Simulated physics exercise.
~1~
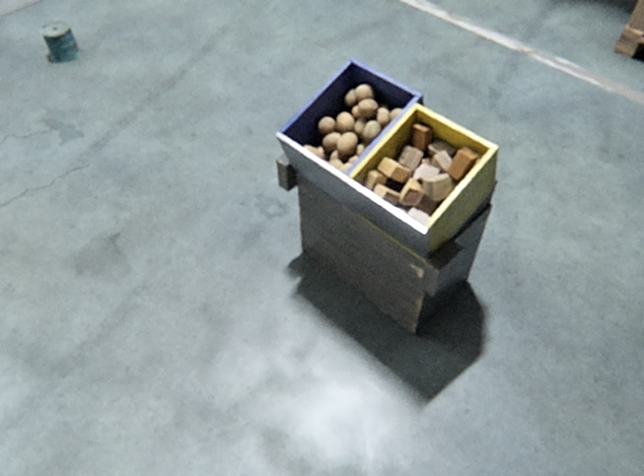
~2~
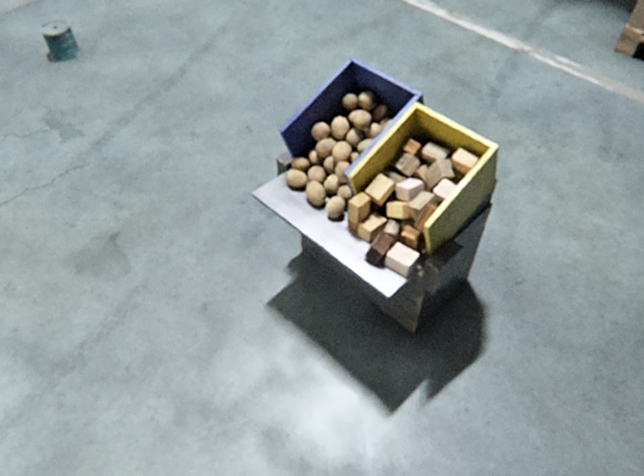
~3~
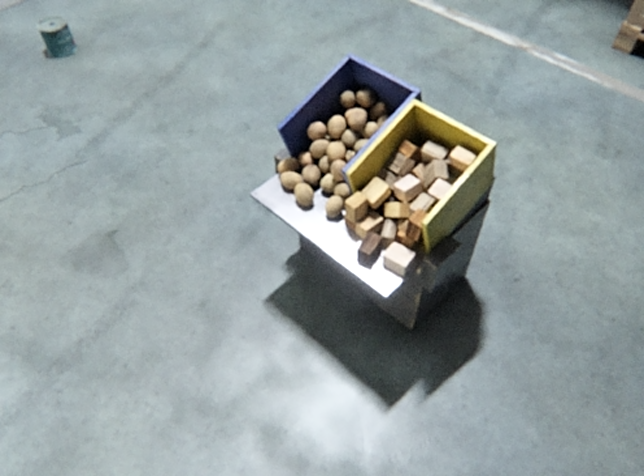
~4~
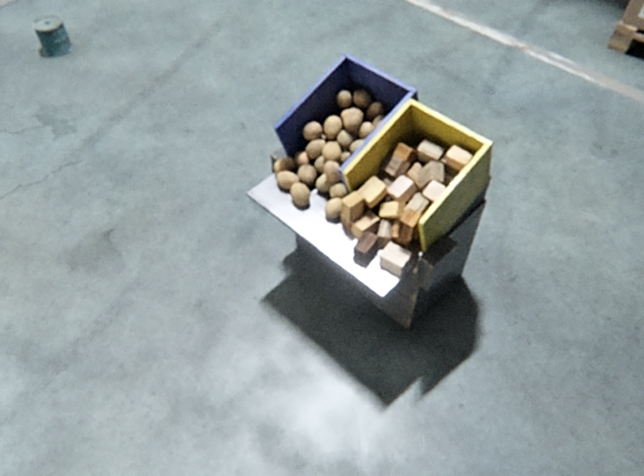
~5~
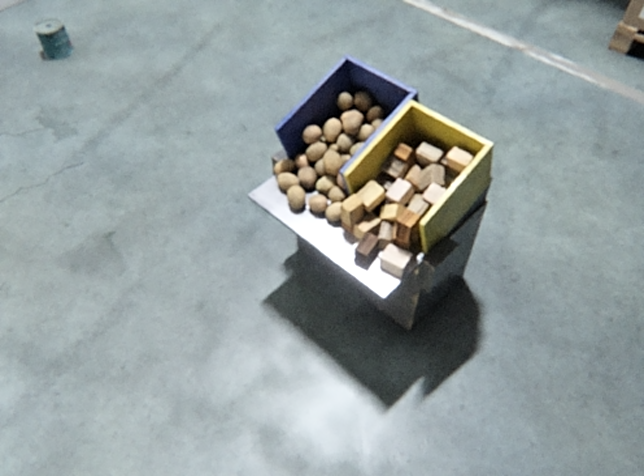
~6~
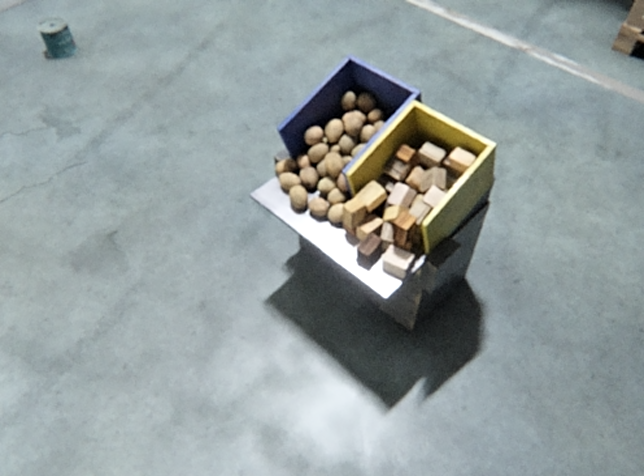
A pale flap closes the front of two open boxes, a blue one holding round wooden balls and a yellow one to its right holding wooden blocks, seen from above on a grey stand. Around them lies a smooth grey floor, with a small teal object at the upper left and a pale line across the upper right. The flap swings down and outward, and balls and blocks spill forward onto it. They shift slightly and settle in a heap while the boxes stay put. At the end the flap holds the spilled pieces, and none lies on the floor.
